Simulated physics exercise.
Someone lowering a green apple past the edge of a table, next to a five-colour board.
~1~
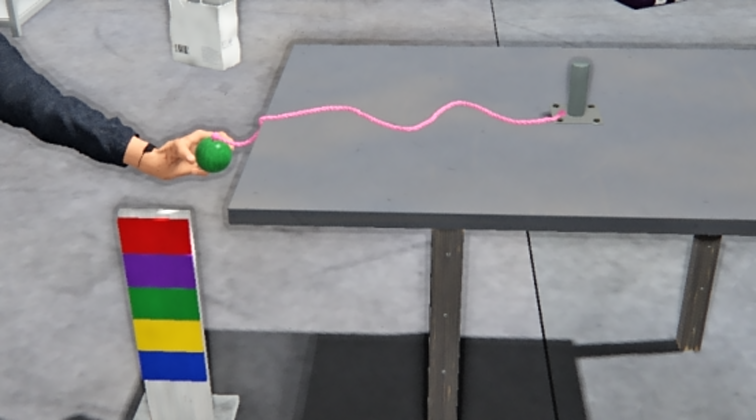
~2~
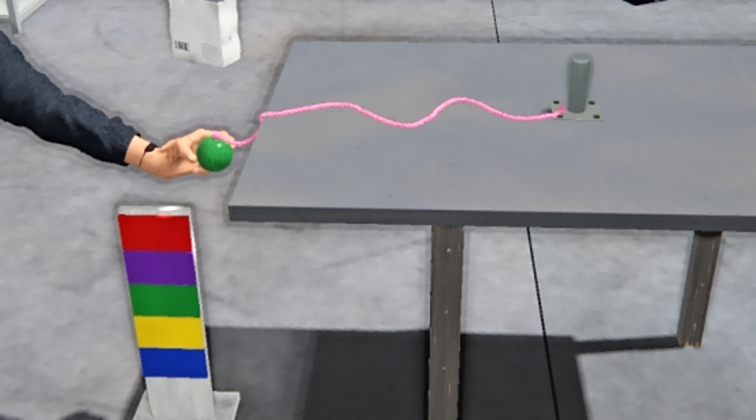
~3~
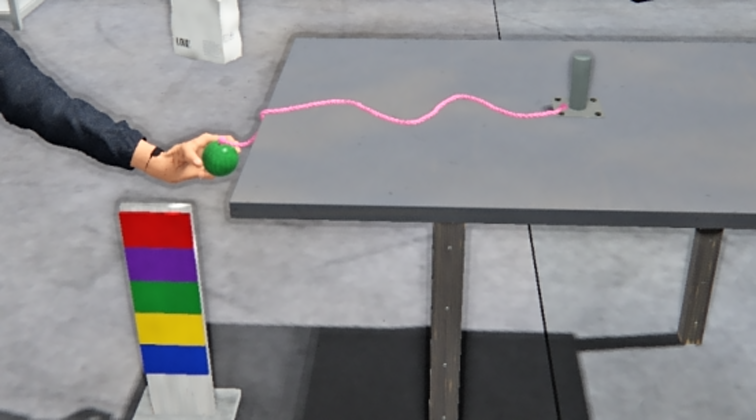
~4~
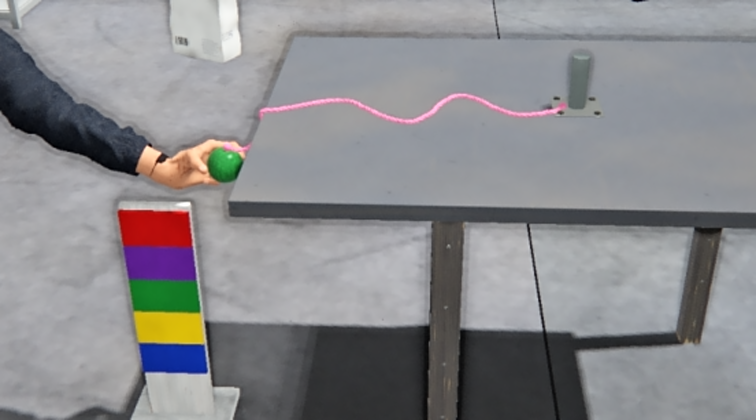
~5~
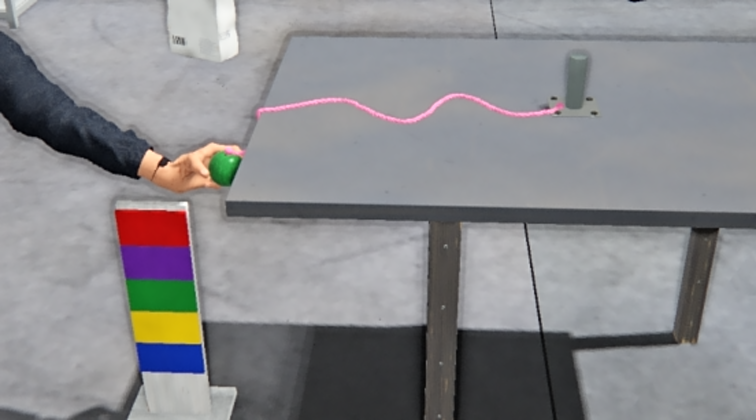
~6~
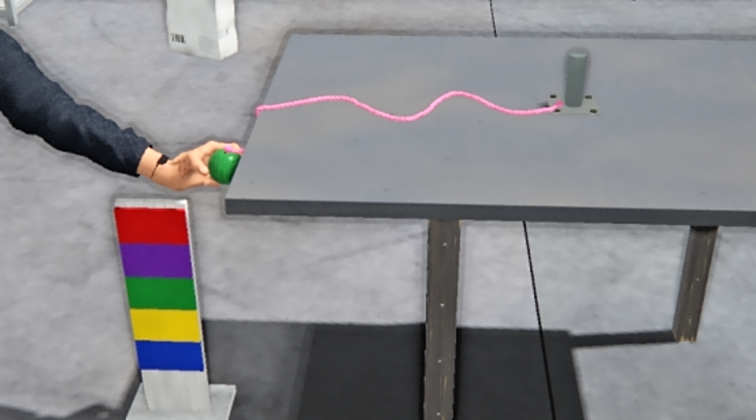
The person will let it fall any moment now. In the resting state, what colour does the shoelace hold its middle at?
Its middle is held at purple.
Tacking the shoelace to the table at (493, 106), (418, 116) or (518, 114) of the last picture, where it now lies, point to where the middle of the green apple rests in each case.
Estimated pixels in sequence: (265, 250), (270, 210) and (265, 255).
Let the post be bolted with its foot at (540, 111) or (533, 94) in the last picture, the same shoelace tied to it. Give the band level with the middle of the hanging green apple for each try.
Answer, in order: Green, green.
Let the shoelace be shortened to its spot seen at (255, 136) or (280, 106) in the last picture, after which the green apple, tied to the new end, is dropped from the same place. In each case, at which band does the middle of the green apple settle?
One after the other: Red; higher than all five.
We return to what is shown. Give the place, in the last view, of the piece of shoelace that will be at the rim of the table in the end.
Around (345, 99).
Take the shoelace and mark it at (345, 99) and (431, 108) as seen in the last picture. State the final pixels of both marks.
In that view they reach (261, 114) and (380, 106).
A little later, apple near (290, 261); level with purple.
Next, apple near (258, 262); level with purple.
When it is over, apple near (267, 263); level with purple. Its middle rests at the purple band.
